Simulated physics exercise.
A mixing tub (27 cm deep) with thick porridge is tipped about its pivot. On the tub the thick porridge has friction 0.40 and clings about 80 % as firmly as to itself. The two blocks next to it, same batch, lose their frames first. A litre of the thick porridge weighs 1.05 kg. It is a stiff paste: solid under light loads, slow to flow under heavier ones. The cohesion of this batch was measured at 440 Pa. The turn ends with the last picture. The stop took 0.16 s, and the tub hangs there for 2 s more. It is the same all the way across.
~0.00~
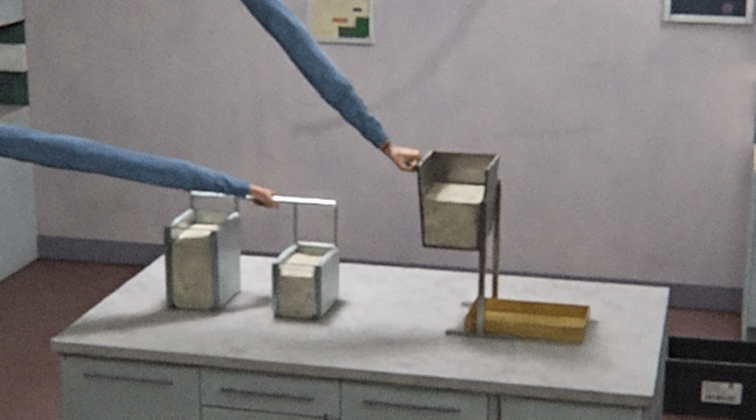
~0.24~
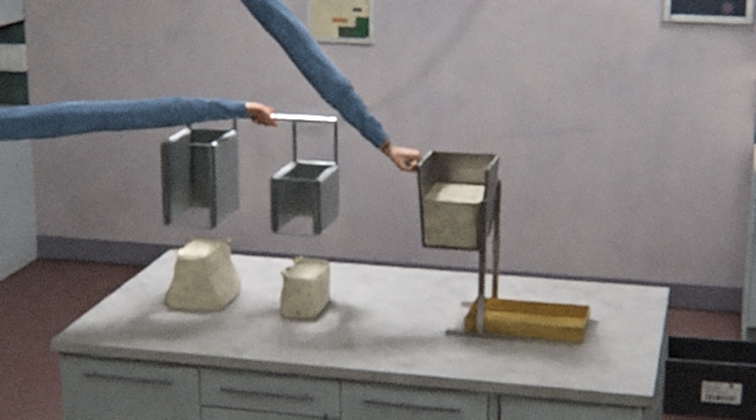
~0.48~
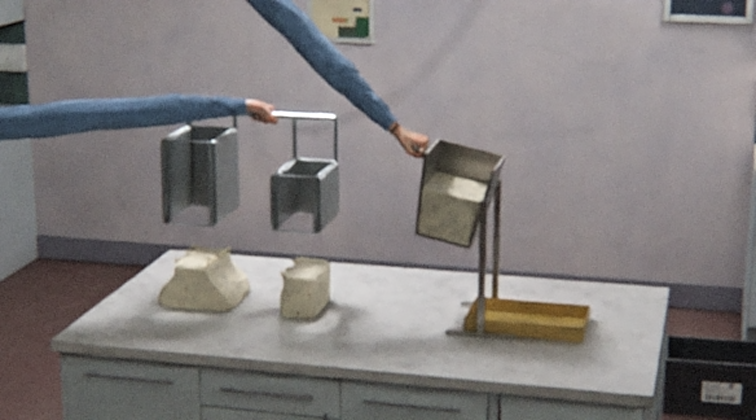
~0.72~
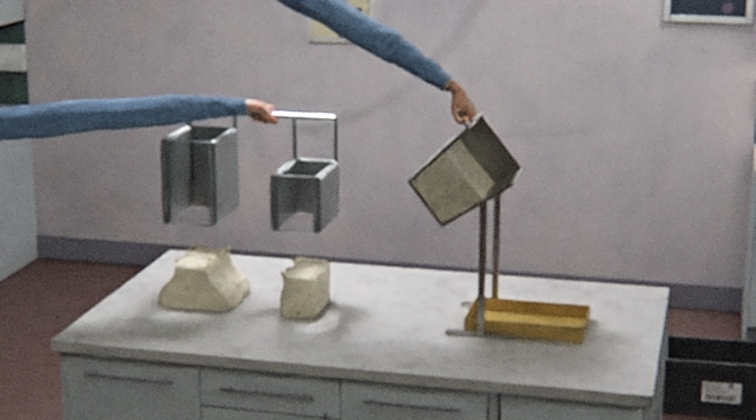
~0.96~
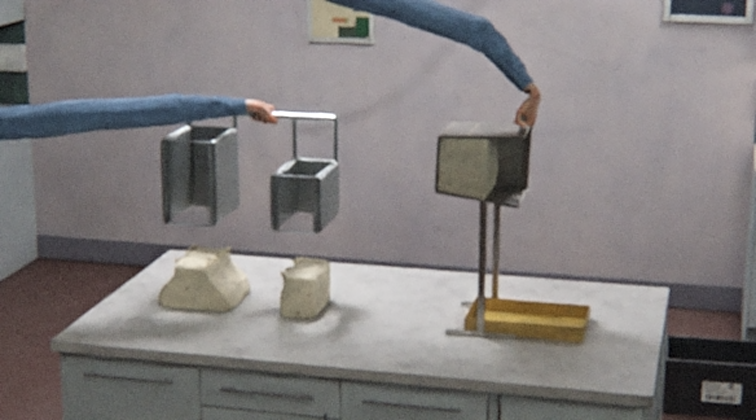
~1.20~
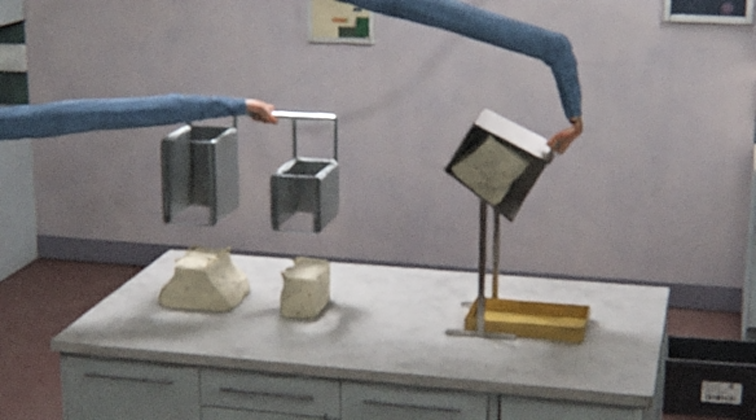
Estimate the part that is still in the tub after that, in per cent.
Expect roughly 0 %.
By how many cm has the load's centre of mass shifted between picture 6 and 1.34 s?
Some 11 cm.
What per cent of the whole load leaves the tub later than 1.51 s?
Some 0 per cent.
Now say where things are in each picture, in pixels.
Handle-side rim at (419, 167), tilt 0 degrees; crest of the thick porridge at (477, 202); block heights 25 cm, 16 cm (left to right), in the first frame.
Handle-side rim at (419, 167), tilt 0 degrees; crest of the thick porridge at (477, 202); block heights 20 cm, 16 cm (left to right), in the second frame.
Handle-side rim at (427, 155), tilt 11 degrees; crest of the thick porridge at (427, 189); block heights 17 cm, 16 cm (left to right), in the third frame.
Handle-side rim at (469, 130), tilt 51 degrees; crest of the thick porridge at (443, 154); block heights 17 cm, 16 cm (left to right), in the fourth frame.
Handle-side rim at (522, 139), tilt 92 degrees; crest of the thick porridge at (487, 140); block heights 17 cm, 16 cm (left to right), in the fifth frame.
Handle-side rim at (549, 165), tilt 120 degrees; crest of the thick porridge at (491, 138); block heights 17 cm, 16 cm (left to right), in the sixth frame.
After 1.34 s, the tub is at 120 degrees and holds 75 %.
After 1.51 s, the tub is at 120 degrees and holds 0 %.
After 1.68 s, the tub is at 120 degrees and holds 0 %.
After 1.85 s, the tub is at 120 degrees and holds 0 %.
After 3.20 s, the tub is at 120 degrees and holds 0 %.
